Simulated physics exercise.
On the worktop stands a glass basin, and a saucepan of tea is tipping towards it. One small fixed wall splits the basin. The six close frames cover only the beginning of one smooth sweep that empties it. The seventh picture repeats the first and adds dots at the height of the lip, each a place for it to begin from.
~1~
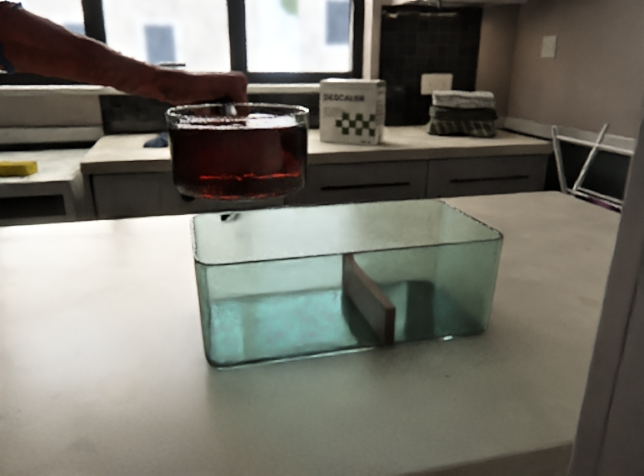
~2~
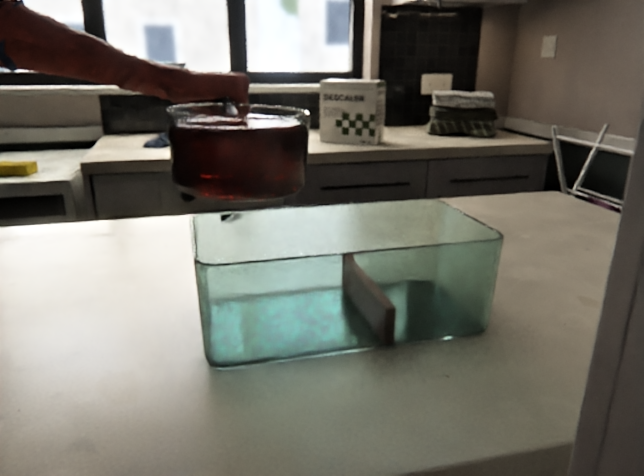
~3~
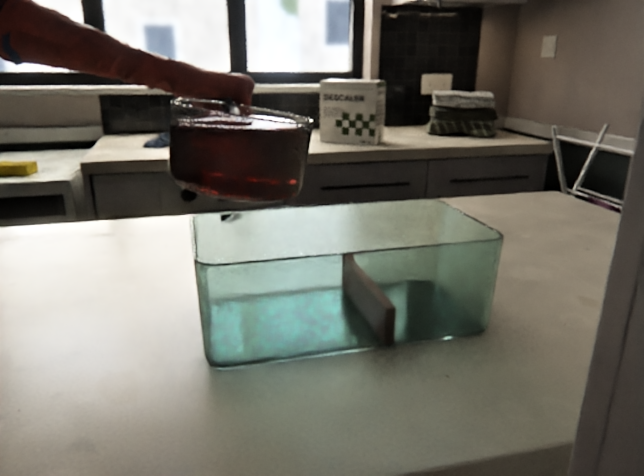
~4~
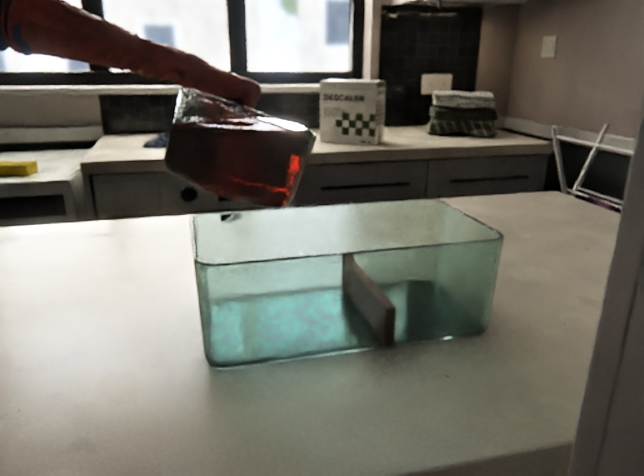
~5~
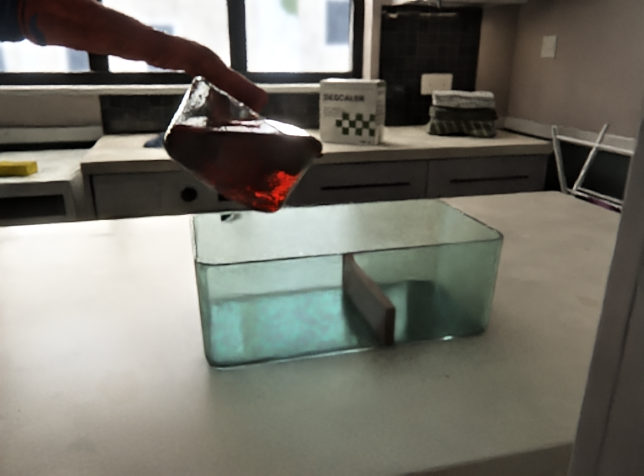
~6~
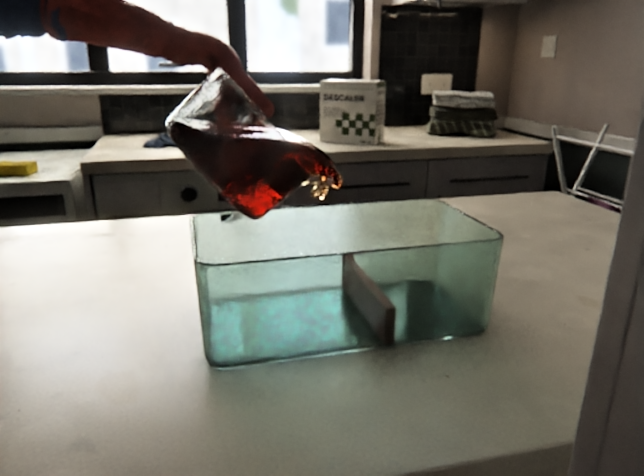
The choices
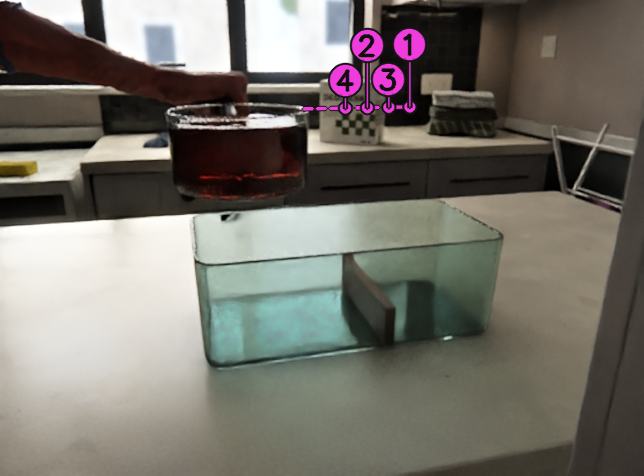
Glass saucepan of dark red tea tilting rightward in a hand above a divided glass basin, tea starting over its lip.
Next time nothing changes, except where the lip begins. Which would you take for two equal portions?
The best spot is 4.
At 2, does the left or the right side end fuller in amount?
More ends on the right.
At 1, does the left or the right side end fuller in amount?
The right one.
On the marked copy, 1 at (409, 106); 2 at (367, 107); 3 at (388, 107); 4 at (345, 108).
With 1, about 22 % ends left of the wall and 77 % right of it.
With 2, about 33 % ends left of the wall and 65 % right of it.
With 3, about 22 % ends left of the wall and 73 % right of it; 5 % is lost outside.
With 4, about 50 % ends left of the wall and 48 % right of it.
